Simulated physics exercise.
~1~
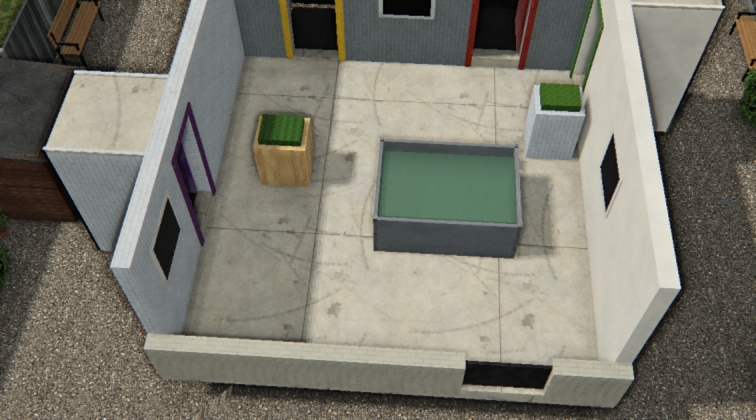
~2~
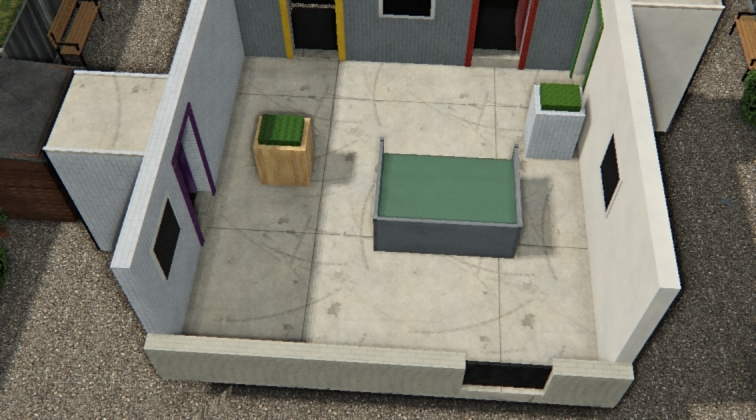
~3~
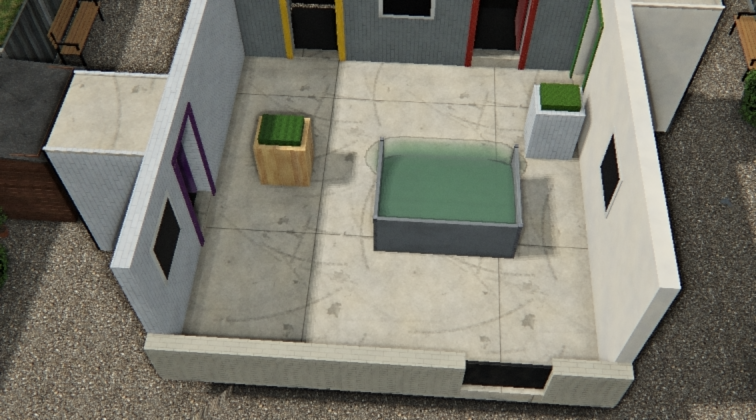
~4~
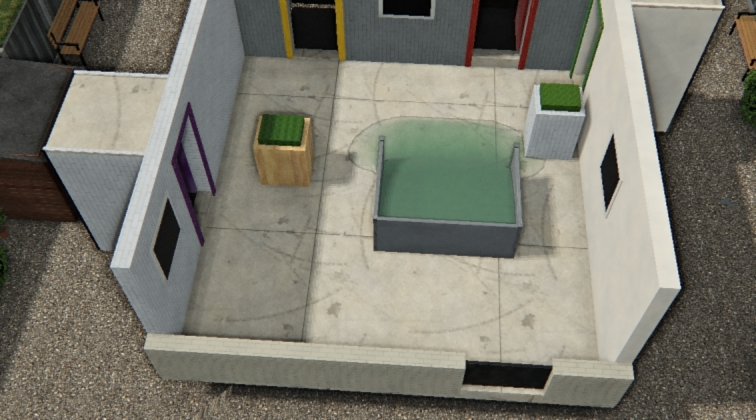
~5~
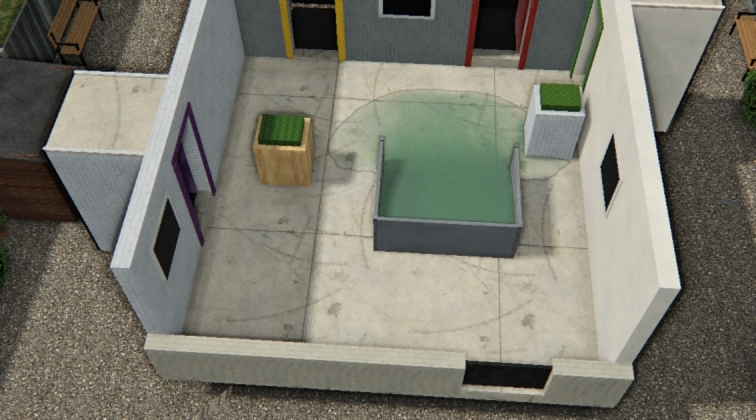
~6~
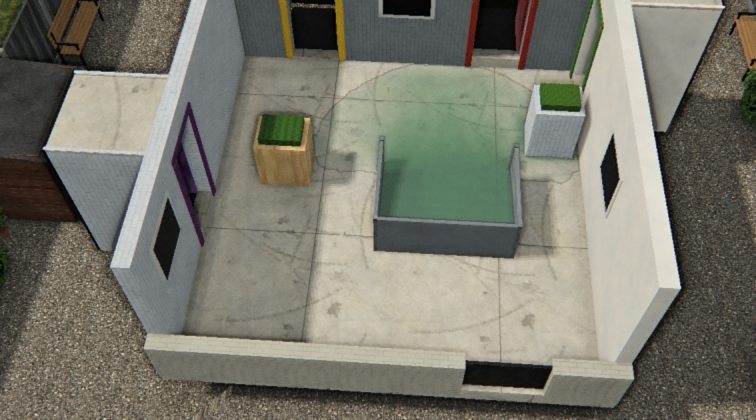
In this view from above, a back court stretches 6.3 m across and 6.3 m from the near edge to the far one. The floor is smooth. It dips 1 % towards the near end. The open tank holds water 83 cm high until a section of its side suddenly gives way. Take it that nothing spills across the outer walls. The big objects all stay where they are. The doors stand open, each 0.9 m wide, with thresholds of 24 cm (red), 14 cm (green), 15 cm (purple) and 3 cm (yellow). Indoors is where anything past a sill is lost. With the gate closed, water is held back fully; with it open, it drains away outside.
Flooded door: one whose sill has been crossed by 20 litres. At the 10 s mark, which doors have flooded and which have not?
The red door has flooded; the green door has flooded; the purple door has not; the yellow door has flooded.
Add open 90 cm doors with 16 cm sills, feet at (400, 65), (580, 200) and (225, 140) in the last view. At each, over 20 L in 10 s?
In sequence the answers are more than that, less than that and less than that.
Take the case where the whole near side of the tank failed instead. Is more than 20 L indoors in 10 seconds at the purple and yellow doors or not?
Purple stays inside, yellow goes beyond, judged against that limit.
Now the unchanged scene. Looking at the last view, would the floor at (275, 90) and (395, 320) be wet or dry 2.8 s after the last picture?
I'd call them drenched and then spared.
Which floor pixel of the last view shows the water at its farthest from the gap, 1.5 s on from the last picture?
That's around (245, 62) in the last picture.
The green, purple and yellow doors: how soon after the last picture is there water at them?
Times: Green 0.7 seconds, purple 2.8 seconds, yellow 0.5 seconds.
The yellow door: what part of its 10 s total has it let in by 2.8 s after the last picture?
Share by then: ~ 40 %.
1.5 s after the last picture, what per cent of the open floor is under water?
Some 40 per cent of the floor is wet.
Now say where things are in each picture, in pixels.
Still water, 83 cm deep, in the open tank at (448, 184), in the first frame.
Water pours out on the open tank's far side and has run 1.2 m, to a hidden place; typically 7 cm deep outside, 83 cm at the open tank's back, in the second frame.
The front is at (373, 151), 1.4 m from the gap on the open tank's far side; 1.8 m2 of floor is under water; 75 cm left at the back of the open tank, in the third frame.
The front is at (539, 160), 1.7 m from the gap on the open tank's far side; 3.3 m2 of floor is under water; 71 cm left at the back of the open tank, in the fourth frame.
Water pours out on the open tank's far side and has run 2.1 m, to (563, 161); typically 10 cm deep outside, 68 cm at the open tank's back, in the fifth frame.
The front is at (415, 68), 2.7 m from the gap on the open tank's far side; 8.3 m2 of floor is under water; 61 cm left at the back of the open tank, in the sixth frame.
Then, 0.7 s after the last picture water covers 35 % of the floor and is deepest (46 cm) near (440, 71); red door 44 cm at the sill, 35 L in, green door not reached, purple door not reached, yellow door 10 cm at the sill, 2 L in.
Then, 1.5 s after the last picture water covers 40 % of the floor and is deepest (41 cm) near (563, 77); red door 33 cm at the sill, 103 L in, green door 29 cm at the sill, 27 L in, purple door not reached, yellow door 13 cm at the sill, 32 L in.
Then, 2.8 s after the last picture water covers 50 % of the floor and is deepest (30 cm) near (567, 127); red door 17 cm at the sill, 118 L in, green door 24 cm at the sill, 132 L in, purple door 3 cm at the sill, 0 L in, yellow door 8 cm at the sill, 67 L in.
Then, 5.3 s after the last picture water covers 80 % of the floor and is deepest (18 cm) near (178, 356); red door 8 cm at the sill, 118 L in, green door 11 cm at the sill, 162 L in, purple door 7 cm at the sill, 0 L in, yellow door 9 cm at the sill, 99 L in.
Then, 9.3 s after the last picture water covers 95 % of the floor and is deepest (12 cm) near (225, 359); red door 2 cm at the sill, 118 L in, green door 3 cm at the sill, 162 L in, purple door 5 cm at the sill, 0 L in, yellow door 6 cm at the sill, 165 L in.
